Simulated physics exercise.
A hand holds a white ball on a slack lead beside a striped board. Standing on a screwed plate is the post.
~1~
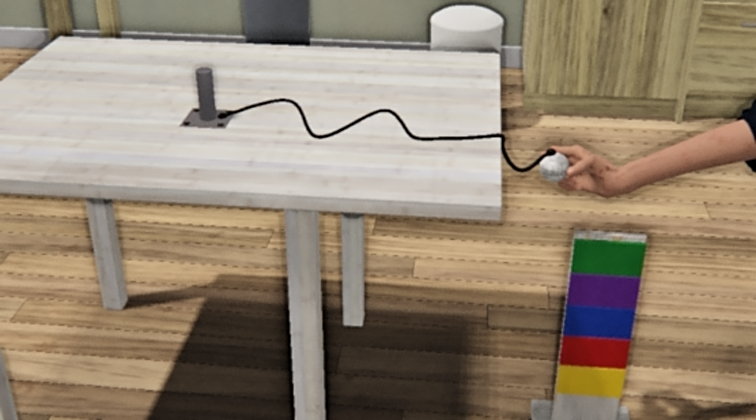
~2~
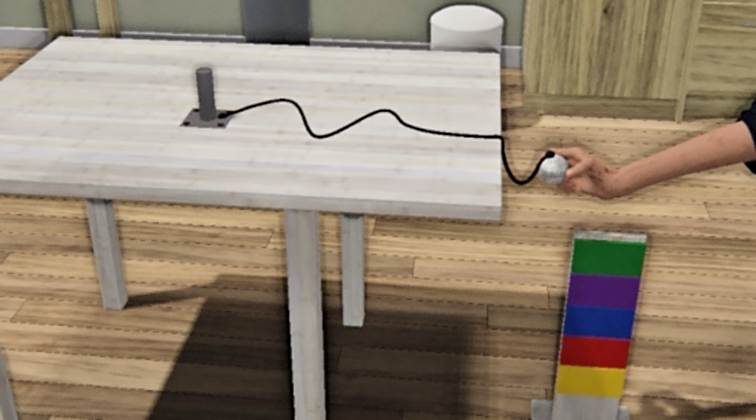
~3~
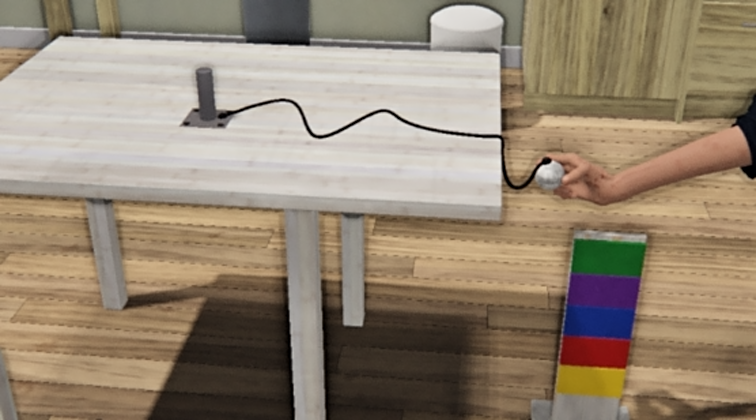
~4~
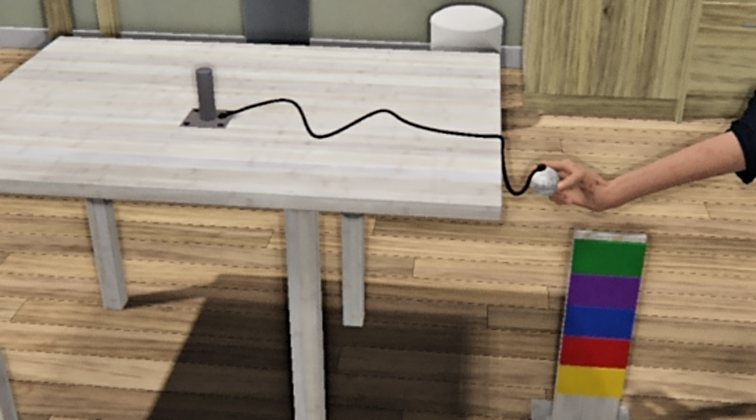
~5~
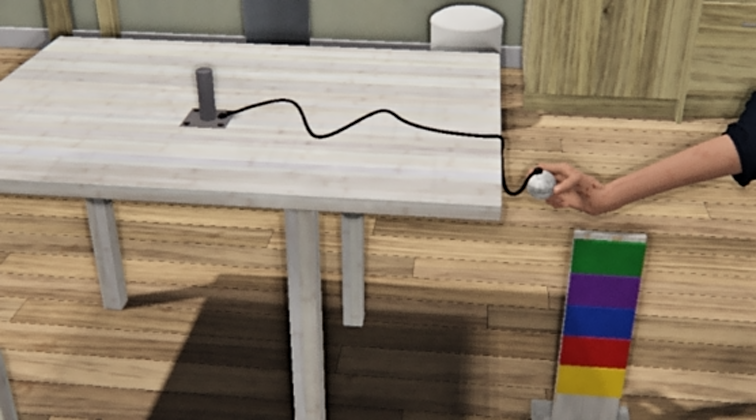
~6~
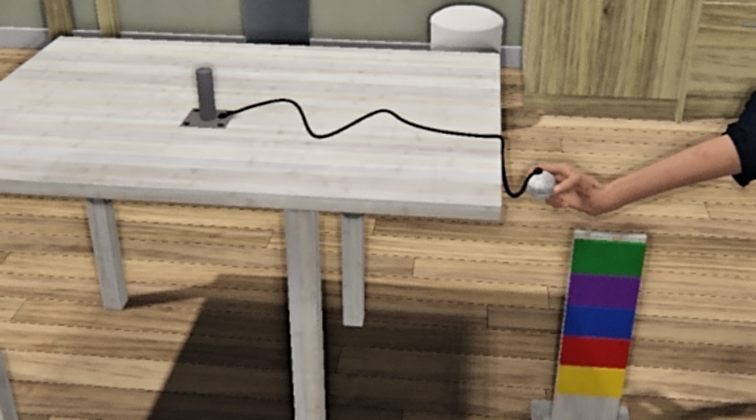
A hand reaching in from the right holds a small white ball on a slack black lead, which winds back across a pale wooden table to a dark grey post on a plate. Seen from slightly above in a wood-floored room, a board striped green, purple, blue, red and yellow stands below the hand. The hand lowers the ball slightly, drifting left, while the view stays still.
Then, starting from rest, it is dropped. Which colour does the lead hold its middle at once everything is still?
The lead holds its middle at red.
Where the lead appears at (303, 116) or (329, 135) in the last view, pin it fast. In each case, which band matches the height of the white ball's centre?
For the first place it's blue, and for the second purple.
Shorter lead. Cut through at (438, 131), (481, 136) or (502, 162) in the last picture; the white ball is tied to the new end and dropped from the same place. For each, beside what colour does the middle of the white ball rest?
First cut: Higher than all five; second: Green; third: Purple.
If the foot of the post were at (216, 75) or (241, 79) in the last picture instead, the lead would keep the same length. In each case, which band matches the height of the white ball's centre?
For the first try, blue; for the second, red.
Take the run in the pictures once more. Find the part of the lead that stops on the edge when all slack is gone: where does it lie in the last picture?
Near (388, 112).
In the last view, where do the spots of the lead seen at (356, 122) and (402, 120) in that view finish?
The first settles around (457, 128), the second around (499, 159).
Soon after, ball near (495, 333); level with red.
After that, ball near (483, 342); level with red.
In the end, ball near (483, 345); level with red. At red.
